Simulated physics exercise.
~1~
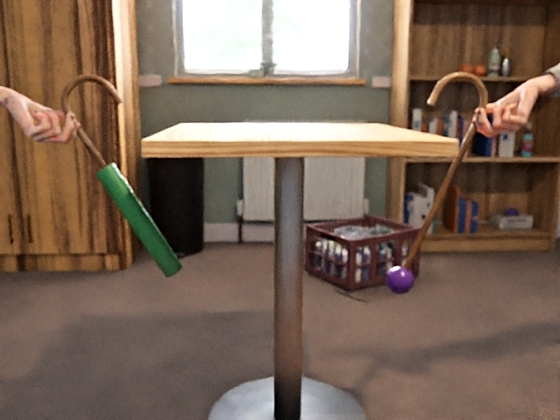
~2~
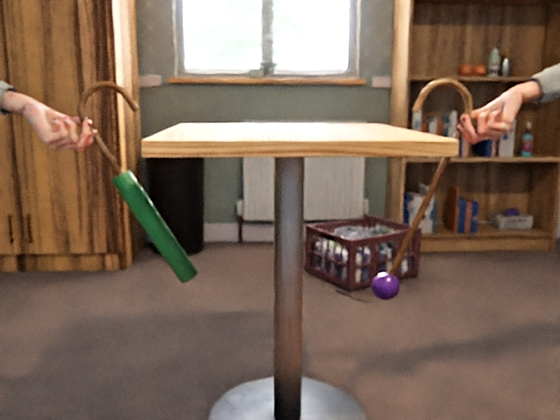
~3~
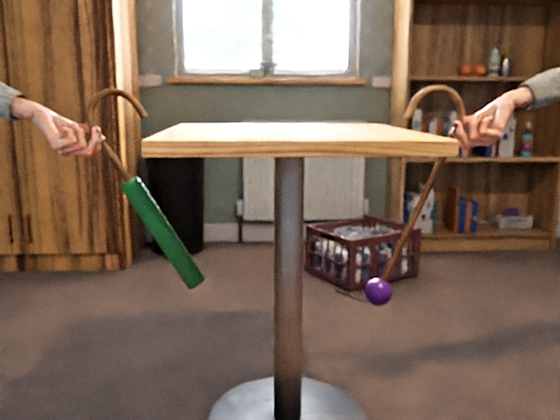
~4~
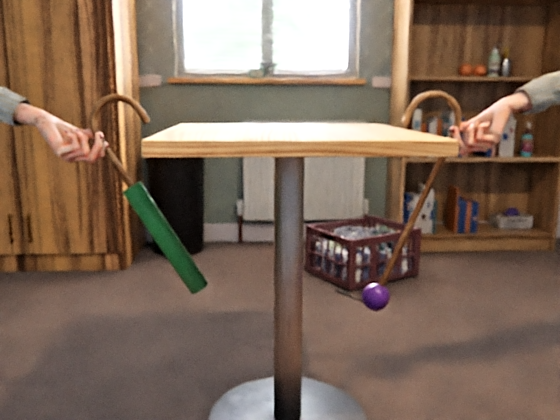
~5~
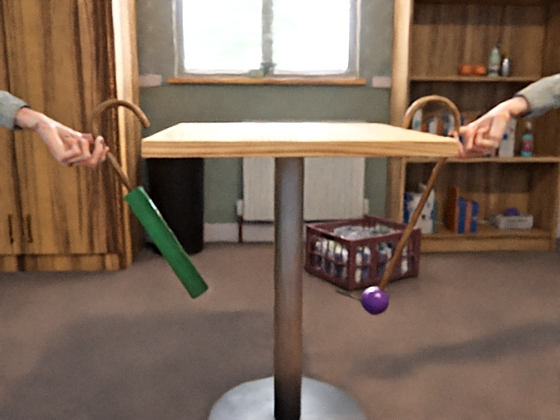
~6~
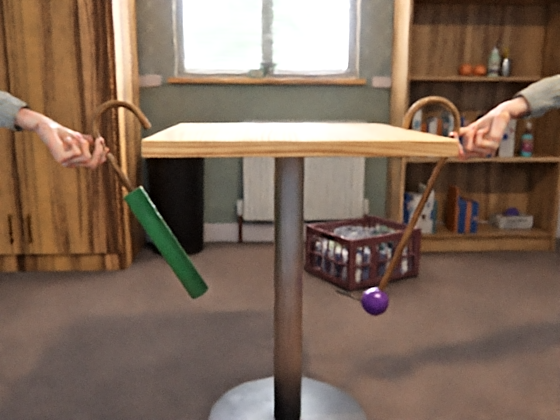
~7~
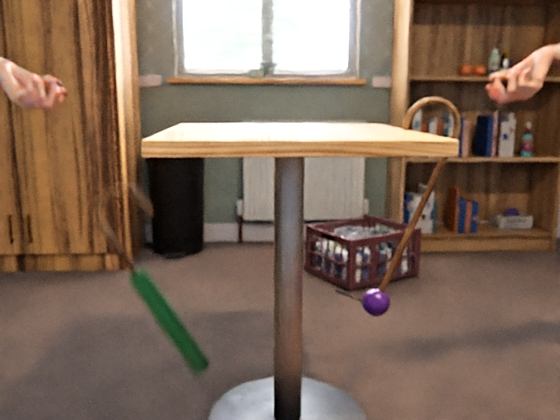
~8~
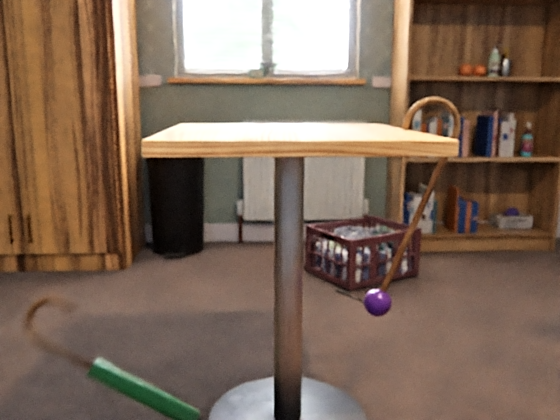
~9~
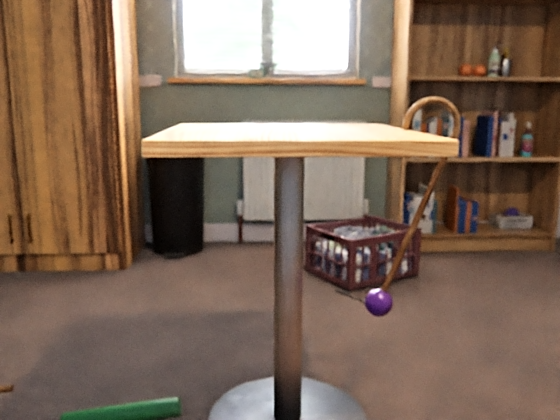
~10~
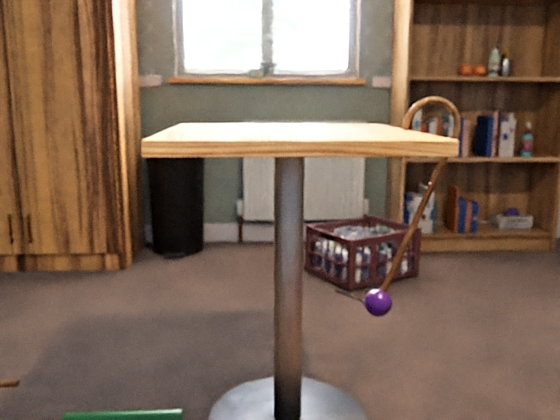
Two hands reach in from the left and right sides of a room, seen from the front across a pale wooden table on a metal post, with a window, wooden cupboard and bookshelves behind. The left hand holds a green umbrella with a crooked handle, the right a brown crook-handled ladle with a purple end. Both hands ease the objects inward and down beside the table's edges, then pause. They let go and draw back. The umbrella drops at once, tipping as it lands on the floor, while the ladle stays hooked on the right edge, hanging almost still.
